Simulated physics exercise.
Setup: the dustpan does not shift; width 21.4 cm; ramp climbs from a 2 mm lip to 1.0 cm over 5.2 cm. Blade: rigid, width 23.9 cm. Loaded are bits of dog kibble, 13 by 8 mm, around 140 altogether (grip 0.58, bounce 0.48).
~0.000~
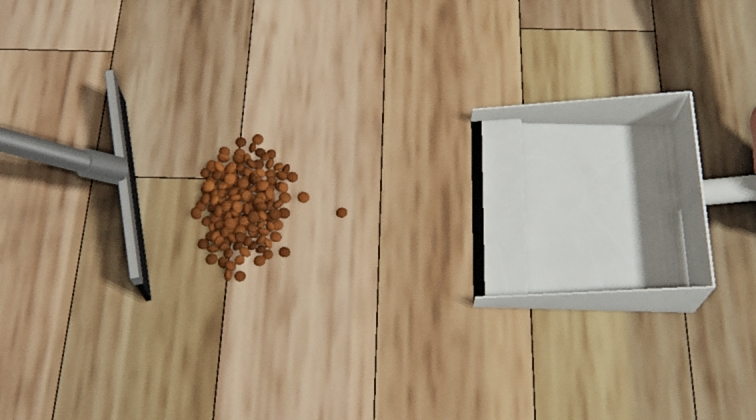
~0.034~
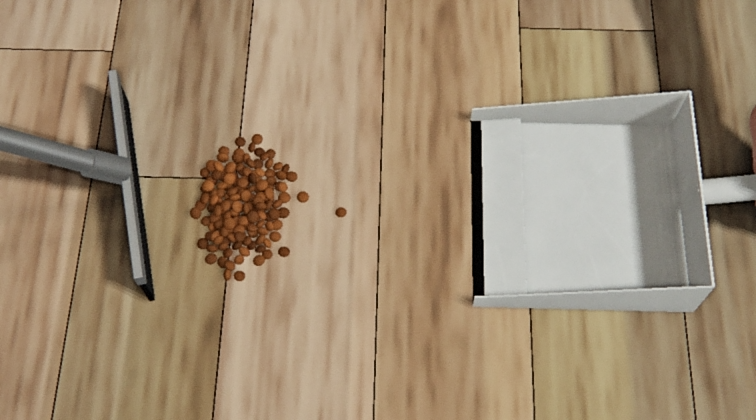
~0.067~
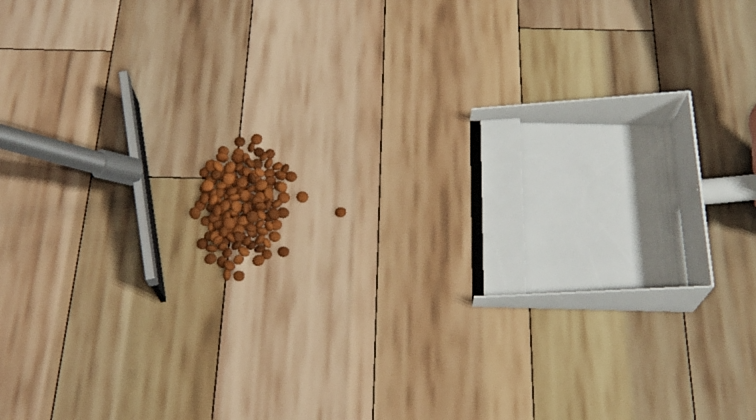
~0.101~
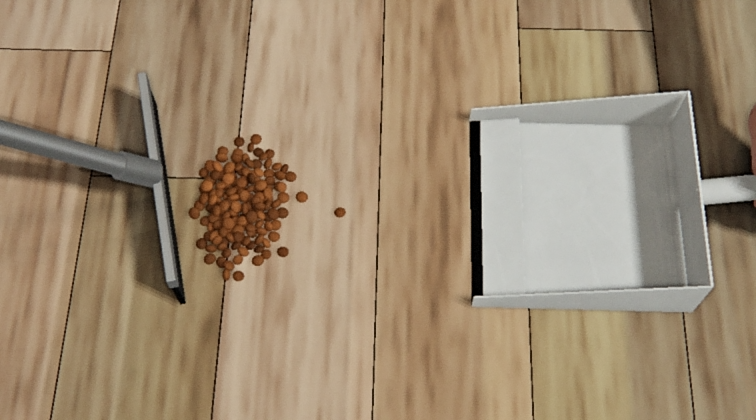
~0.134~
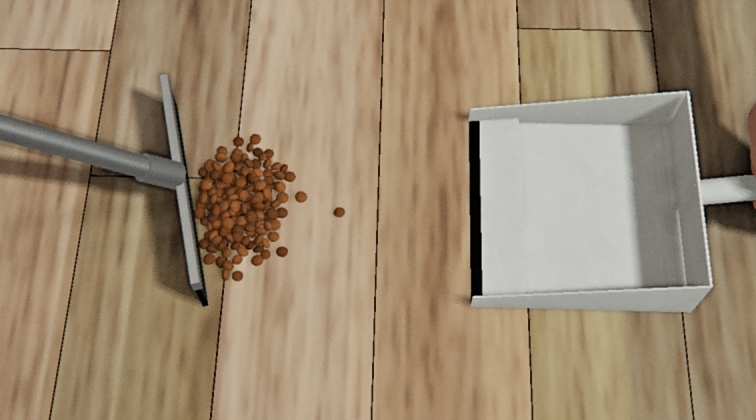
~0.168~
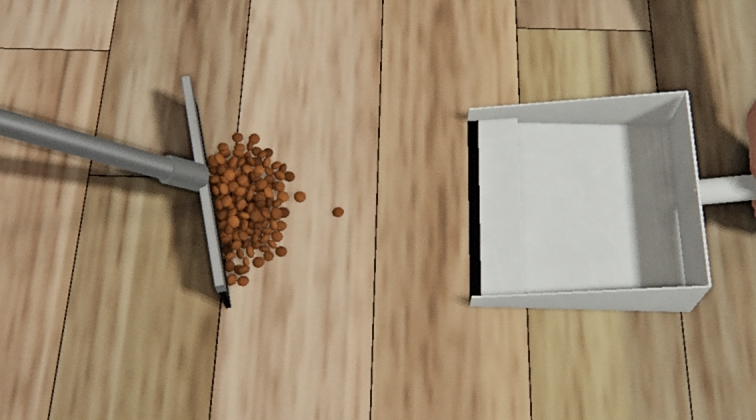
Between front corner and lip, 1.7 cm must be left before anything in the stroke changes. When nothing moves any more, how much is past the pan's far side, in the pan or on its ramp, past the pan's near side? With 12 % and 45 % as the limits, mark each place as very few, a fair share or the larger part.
My call: Past the pan's far side: Very few; in the pan or on its ramp: A fair share; past the pan's near side: Very few.
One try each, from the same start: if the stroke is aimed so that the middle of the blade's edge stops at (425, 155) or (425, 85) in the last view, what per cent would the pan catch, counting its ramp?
Roughly 30 % and 15 %.
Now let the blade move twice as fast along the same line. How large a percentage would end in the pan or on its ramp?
I'd put it at close to 55 per cent.
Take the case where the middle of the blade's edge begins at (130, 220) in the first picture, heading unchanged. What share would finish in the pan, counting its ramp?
I'd estimate about 15 per cent.
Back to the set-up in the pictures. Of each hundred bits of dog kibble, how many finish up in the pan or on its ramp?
I'd put it near 15 percent.
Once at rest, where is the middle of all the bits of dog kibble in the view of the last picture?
Roughly (454, 205).
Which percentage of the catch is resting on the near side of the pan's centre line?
I'd put it near 70 per cent.
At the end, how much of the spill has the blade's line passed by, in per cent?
Estimate: Near 5 %.
After 0.33 s, middle of the blade 15 cm from the lip; 0 % over the lip, far side 5 %, near side 0 %.
After 0.44 s, middle of the blade 8 cm from the lip; 0 % over the lip, far side 5 %, near side 0 %.
After 0.68 s, middle of the blade 5 cm from the lip; 15 % over the lip, far side 10 %, near side 0 %.
In the end, at 1.0 s, far side 10 %, pan 15 %, near side 0 %, in front of the lip or behind the blade 75 %.
